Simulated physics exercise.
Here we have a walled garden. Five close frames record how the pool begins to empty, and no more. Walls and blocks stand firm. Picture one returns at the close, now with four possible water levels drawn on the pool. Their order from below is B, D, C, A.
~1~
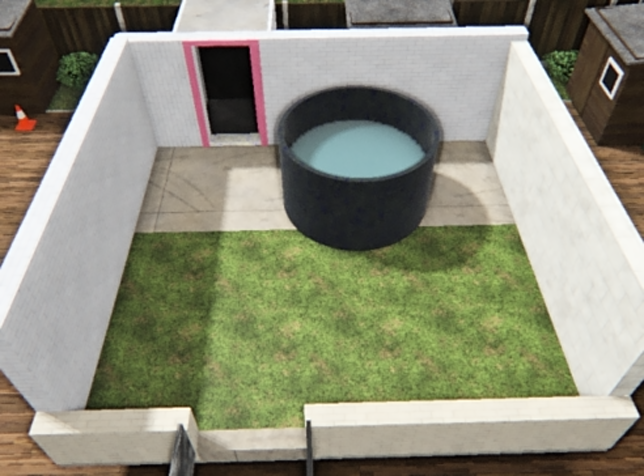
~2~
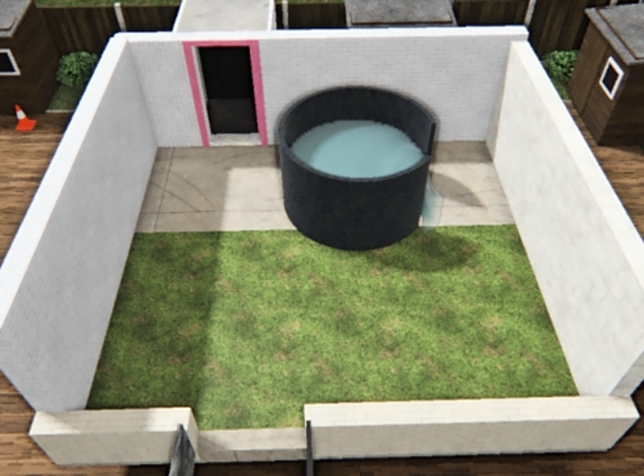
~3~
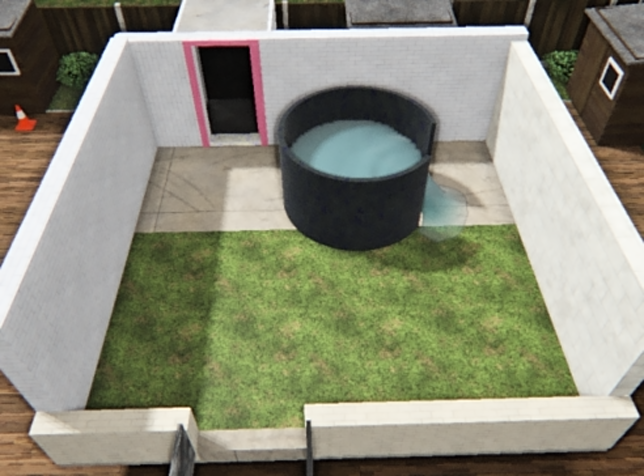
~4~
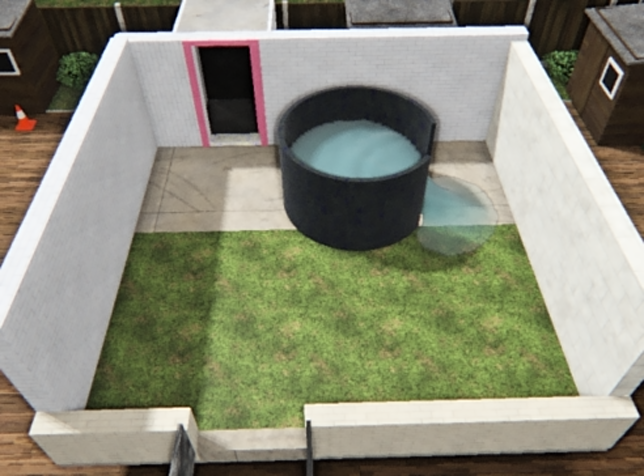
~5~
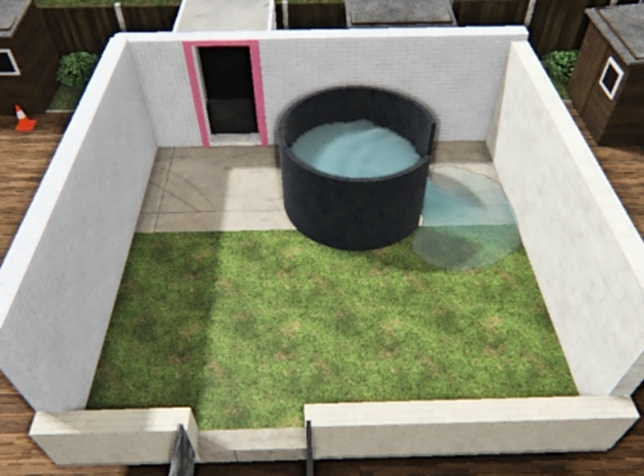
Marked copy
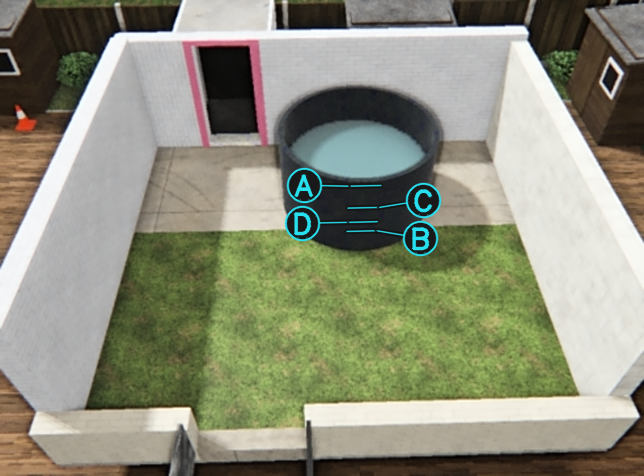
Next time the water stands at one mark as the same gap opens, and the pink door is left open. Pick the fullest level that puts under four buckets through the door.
That is mark C.
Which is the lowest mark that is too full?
A.
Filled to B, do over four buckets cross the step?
No.
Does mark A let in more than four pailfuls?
Yes, that goes wrong.
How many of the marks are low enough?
Three.
In cyan, A at (364, 185); B at (361, 231); C at (363, 207); D at (362, 222); from the bottom up B, D, C, A.
If A is chosen, about 10 bucketfuls get in.
If B is chosen, nothing gets over.
If C is chosen, a splash gets over, under a bucket.
If D is chosen, nothing gets over.
